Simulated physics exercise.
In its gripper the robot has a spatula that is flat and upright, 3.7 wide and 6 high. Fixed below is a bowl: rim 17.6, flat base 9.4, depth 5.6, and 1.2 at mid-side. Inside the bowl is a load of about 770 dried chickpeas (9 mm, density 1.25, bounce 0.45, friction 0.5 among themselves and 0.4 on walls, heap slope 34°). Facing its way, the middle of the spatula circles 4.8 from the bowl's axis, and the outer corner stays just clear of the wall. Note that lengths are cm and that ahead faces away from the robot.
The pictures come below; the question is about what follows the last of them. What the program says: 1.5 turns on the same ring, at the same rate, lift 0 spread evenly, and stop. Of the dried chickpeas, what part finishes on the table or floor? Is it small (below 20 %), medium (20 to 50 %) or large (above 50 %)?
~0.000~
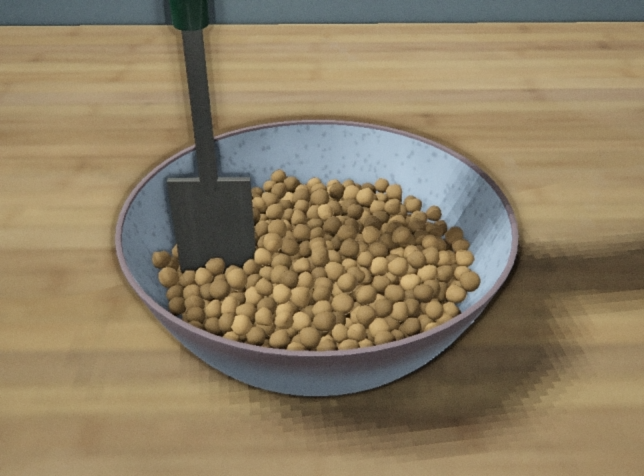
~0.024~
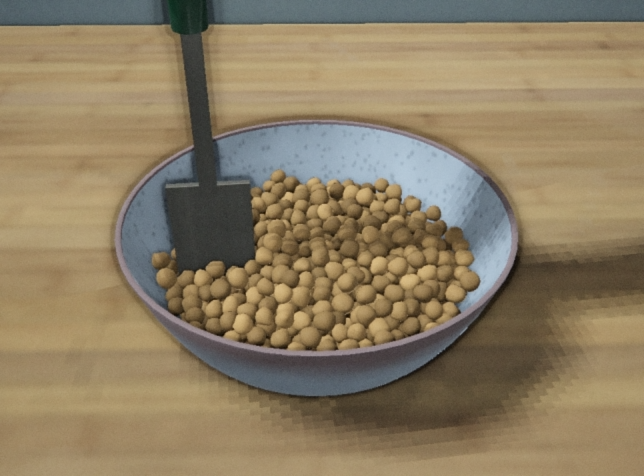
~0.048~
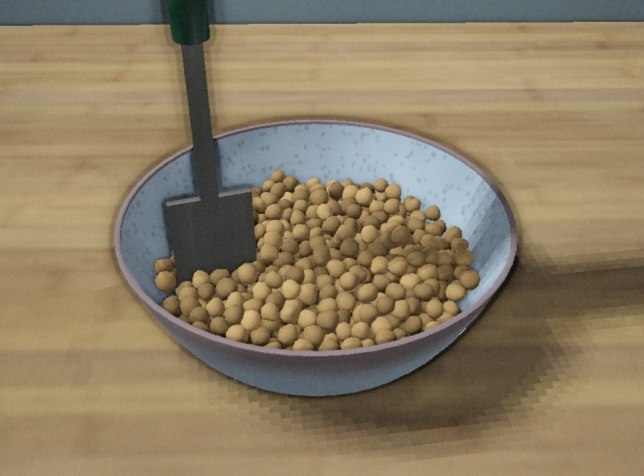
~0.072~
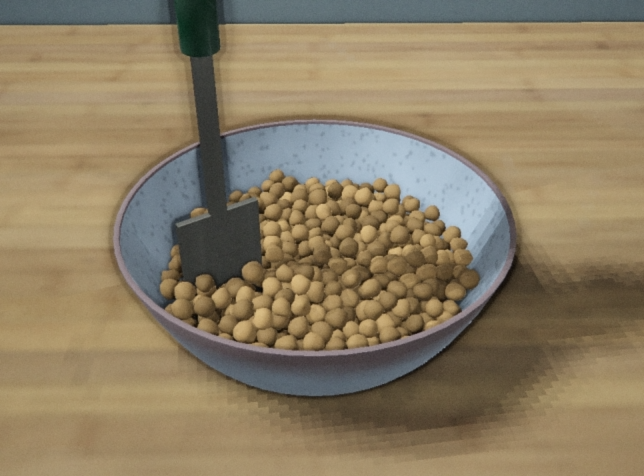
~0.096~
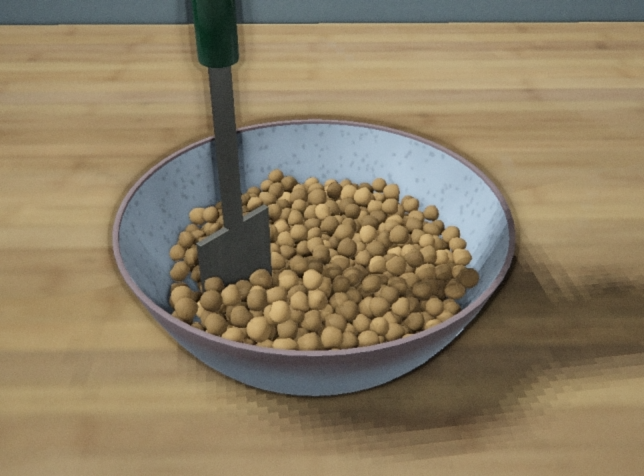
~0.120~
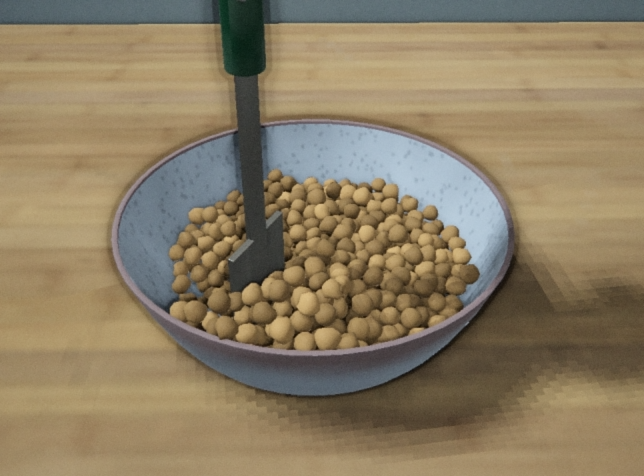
It is medium.
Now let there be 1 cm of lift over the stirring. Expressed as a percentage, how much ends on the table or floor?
Around 25 percent of it.
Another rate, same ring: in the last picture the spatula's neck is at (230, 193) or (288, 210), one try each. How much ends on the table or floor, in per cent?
First try: Around 25 %; second try: Around 45 %.
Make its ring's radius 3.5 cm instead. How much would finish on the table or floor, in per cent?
Then about 10 %.
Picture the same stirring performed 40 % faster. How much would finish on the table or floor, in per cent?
My guess is about 50 per cent.
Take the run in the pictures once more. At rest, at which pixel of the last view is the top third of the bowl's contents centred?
(383, 214).
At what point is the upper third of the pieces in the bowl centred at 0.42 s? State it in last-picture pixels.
Roughly pixel (303, 156).
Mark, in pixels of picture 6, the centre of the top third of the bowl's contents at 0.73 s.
The centre is roughly (339, 317).
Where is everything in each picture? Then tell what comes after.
In the first picture, spatula neck at (205, 149), 0° round; upper third of the load around (319, 254), from x 160 to 470, top at y 180; 770 in the bowl.
In the second picture, spatula neck at (204, 154), 5° round; upper third of the load around (318, 256), from x 160 to 470, top at y 180.
In the third picture, spatula neck at (206, 166), 17° round; upper third of the load around (315, 260), from x 165 to 470, top at y 180.
In the fourth picture, spatula neck at (214, 180), 32° round; upper third of the load around (312, 269), from x 170 to 470, top at y 180.
In the fifth picture, spatula neck at (231, 193), 46° round; upper third of the load around (314, 277), from x 180 to 470, top at y 175.
In the sixth picture, spatula neck at (254, 203), 61° round; upper third of the load around (323, 280), from x 175 to 470, top at y 175; 770 in the bowl.
By 0.42 s, 248° round, highest piece 8 above the table; 671 in the bowl, 65 on the table or floor, 34 in flight or on the tool.
By 0.73 s, 74° round, highest piece 8 above the table; 554 in the bowl, 195 on the table or floor, 21 in flight or on the tool.
By 1.08 s, 180° round, highest piece 6 above the table; 506 in the bowl, 264 on the table or floor.
By 1.78 s, 180° round, highest piece 6 above the table; 506 in the bowl, 264 on the table or floor.
Final count, 506 in the bowl, 264 on the table or floor. That is 34 % on the table or floor.
